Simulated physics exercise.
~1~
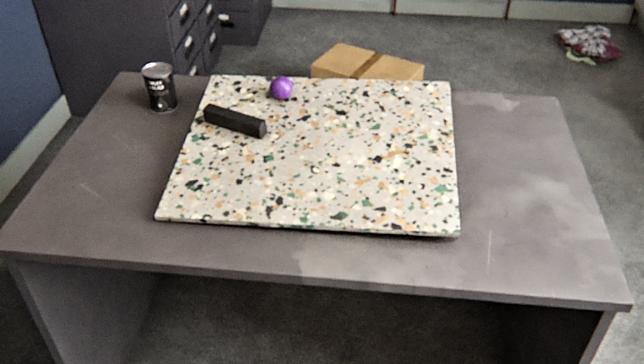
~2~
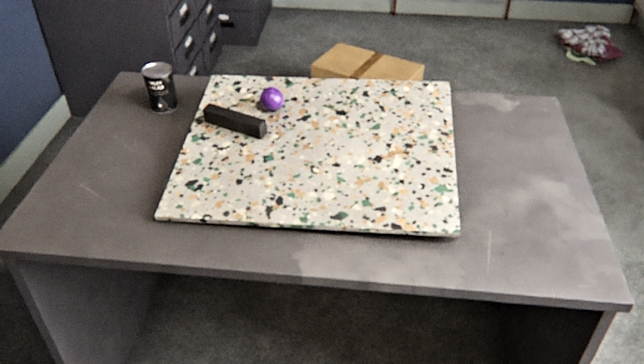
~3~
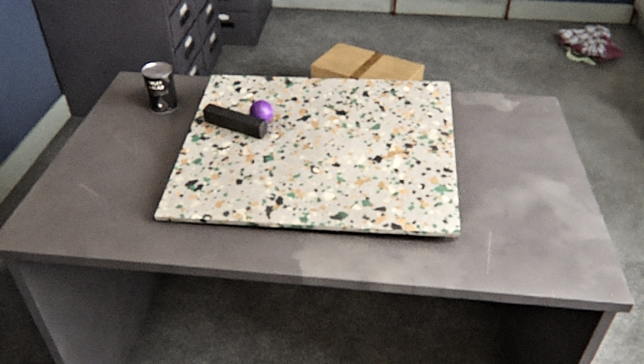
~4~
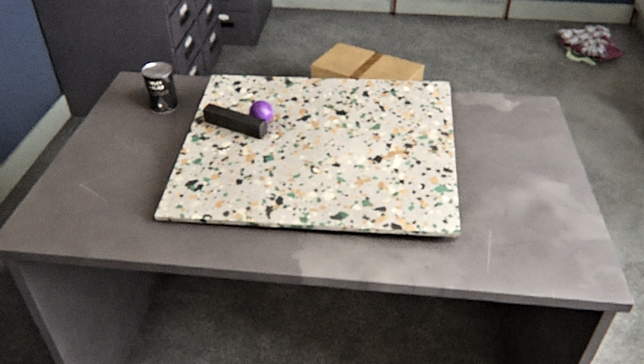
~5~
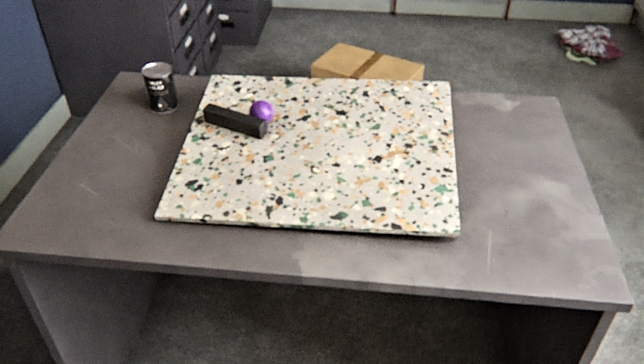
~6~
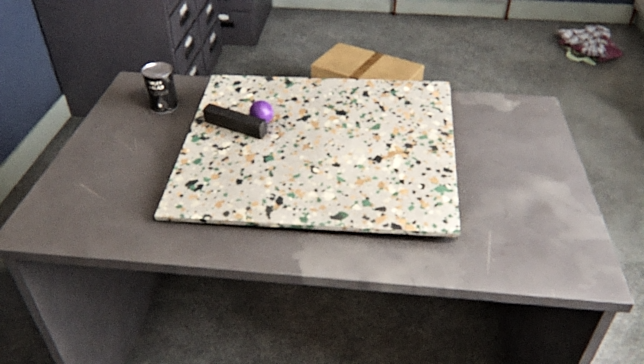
A purple ball rolls down a speckled board and stops against a black block.
